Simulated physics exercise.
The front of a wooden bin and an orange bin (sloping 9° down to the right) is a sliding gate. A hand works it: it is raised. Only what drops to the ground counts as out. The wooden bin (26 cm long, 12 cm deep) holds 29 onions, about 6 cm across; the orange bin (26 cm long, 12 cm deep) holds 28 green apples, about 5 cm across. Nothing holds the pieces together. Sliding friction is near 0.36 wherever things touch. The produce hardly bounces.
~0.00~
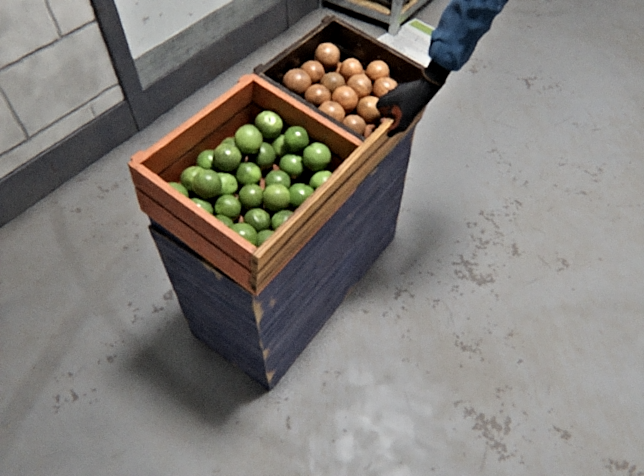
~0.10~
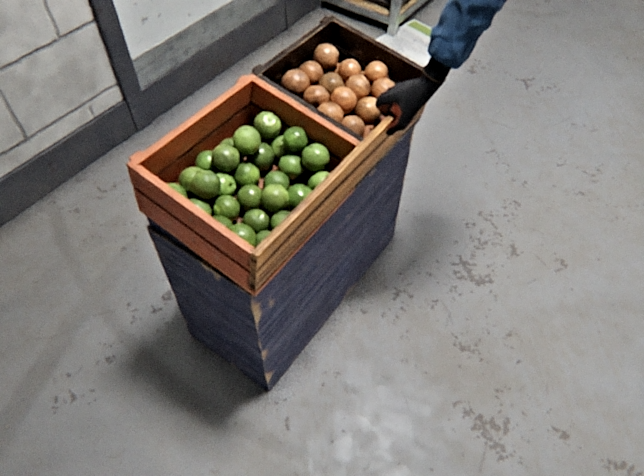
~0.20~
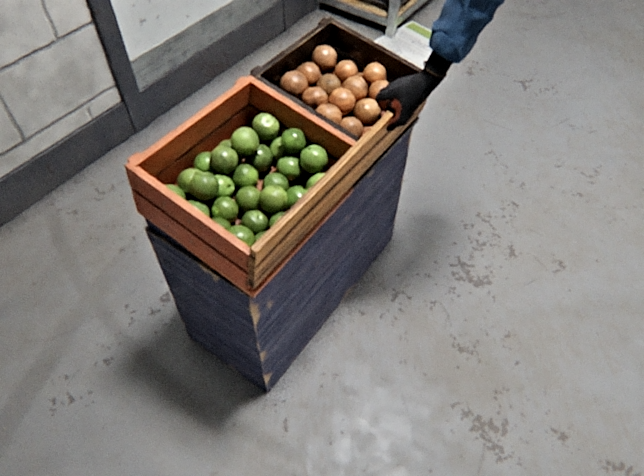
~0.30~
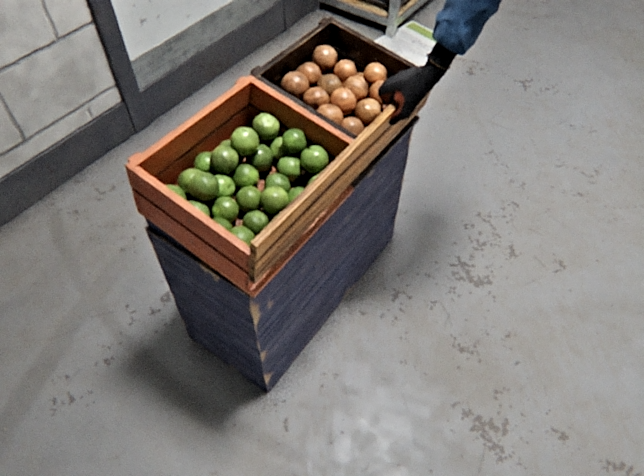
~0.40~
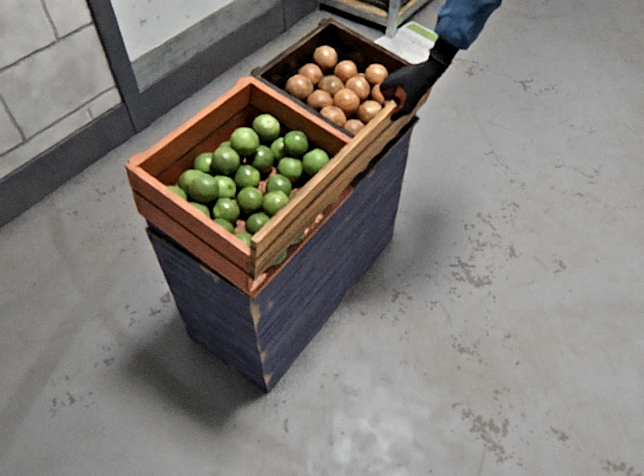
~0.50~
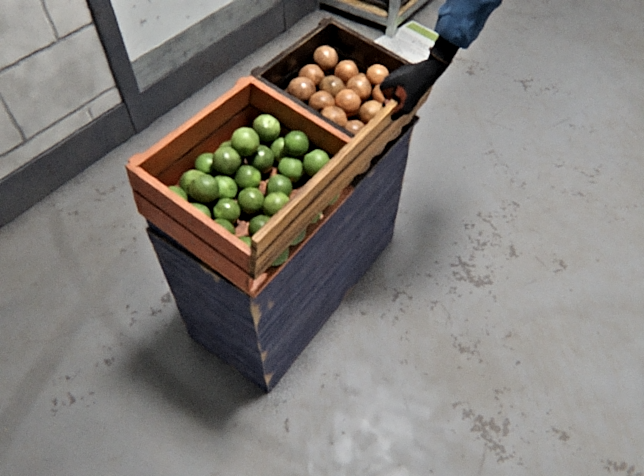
The clip opens on an orange bin of green apples beside a dark wooden bin of onions, both on a dark stand, with a gloved hand gripping the wooden gate along their front. The hand slides the gate up a little, opening a narrow gap beneath it, while the fruit and onions barely move.
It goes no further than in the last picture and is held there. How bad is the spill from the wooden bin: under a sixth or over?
The wooden bin loses under a sixth of its onions.
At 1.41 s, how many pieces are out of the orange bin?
Out by then, roughly: Orange bin 0.
After 0.91 s, the wooden bin has all 29 and the orange bin has all 28.
After 1.41 s, the wooden bin has all 29 and the orange bin has all 28.
After 2.13 s, the wooden bin has all 29 and the orange bin has all 28.
When it is over (at 3.04 s), the wooden bin has all 29 and the orange bin has all 28. Asked share, 0 of 29, 0 per cent.
